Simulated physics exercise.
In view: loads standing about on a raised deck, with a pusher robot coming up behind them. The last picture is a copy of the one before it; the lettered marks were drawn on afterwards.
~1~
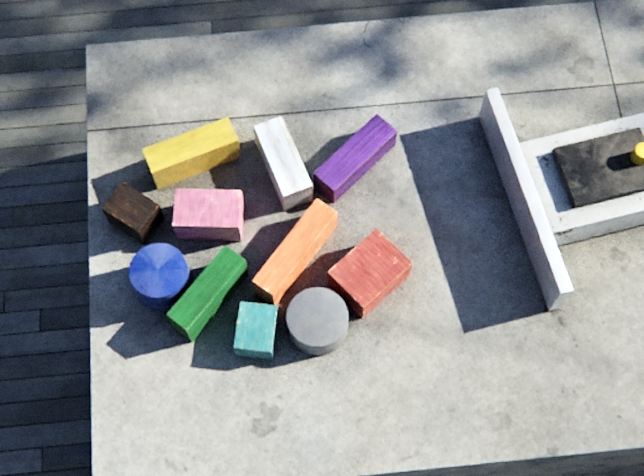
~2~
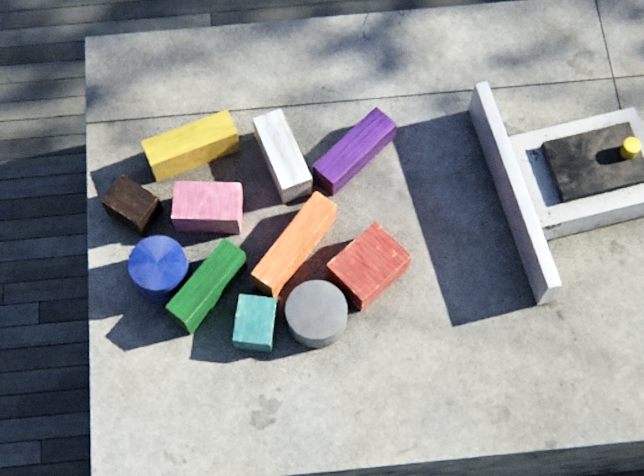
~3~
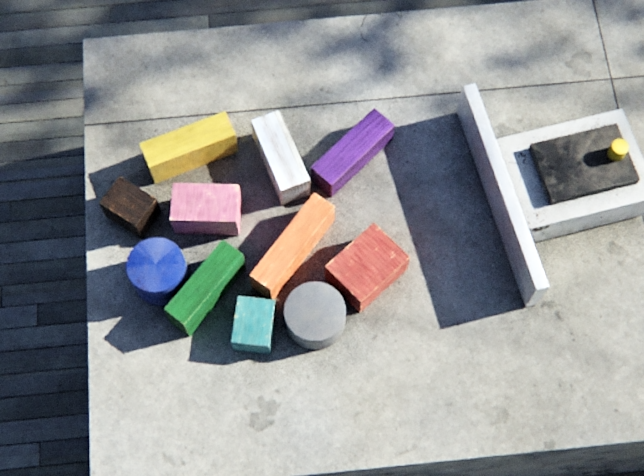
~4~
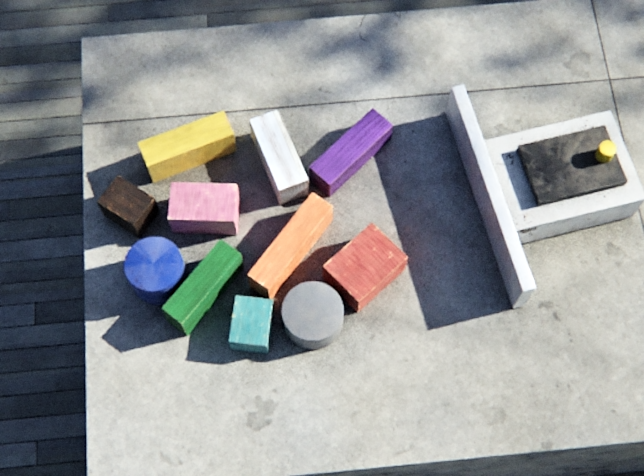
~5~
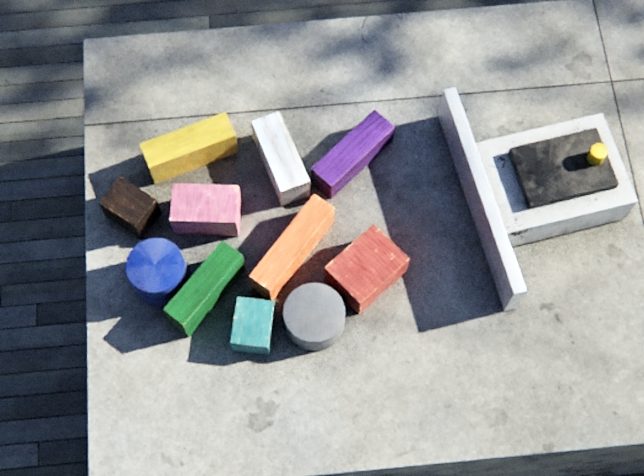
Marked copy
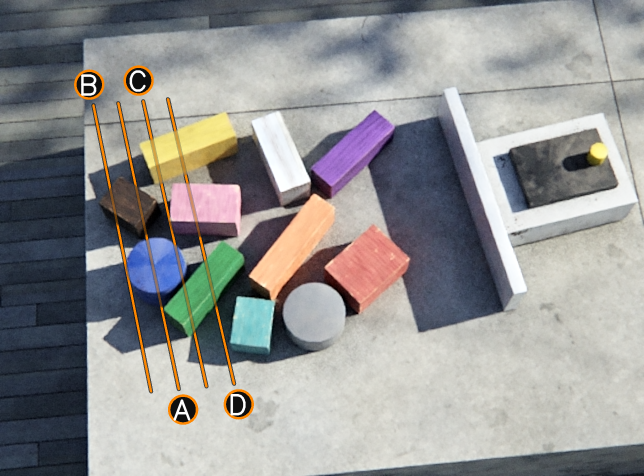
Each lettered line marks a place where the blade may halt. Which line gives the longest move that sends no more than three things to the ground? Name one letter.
No fourth one falls up to D.
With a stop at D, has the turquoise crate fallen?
No.
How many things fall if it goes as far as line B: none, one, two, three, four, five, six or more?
Six or more.
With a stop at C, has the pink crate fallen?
Yes.
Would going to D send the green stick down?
No.
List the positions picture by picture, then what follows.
In the first frame, turquoise crate (257, 330); yellow bar (193, 153); red crate (370, 273).
In the second frame, robot (590, 163); pink crate (208, 208).
In the third frame, robot (577, 165); purple stick (353, 152).
In the fourth frame, robot (565, 166); white stick (279, 157).
In the fifth frame, robot (556, 169); orange bar (293, 248); grey canister (314, 317); turquoise crate (253, 326).
On the marked copy, A at (147, 238); B at (121, 240); C at (173, 236); D at (199, 234).
Following D. Soon after the start, robot (455, 178); grey canister (307, 321); white stick (273, 163).
Later, robot (354, 186); black crate (116, 211); blue canister (131, 270).
In the end, robot (275, 193); blue canister over the edge; yellow bar over the edge; three fallen.
As for the rest, A drops five; B drops seven; C drops five.
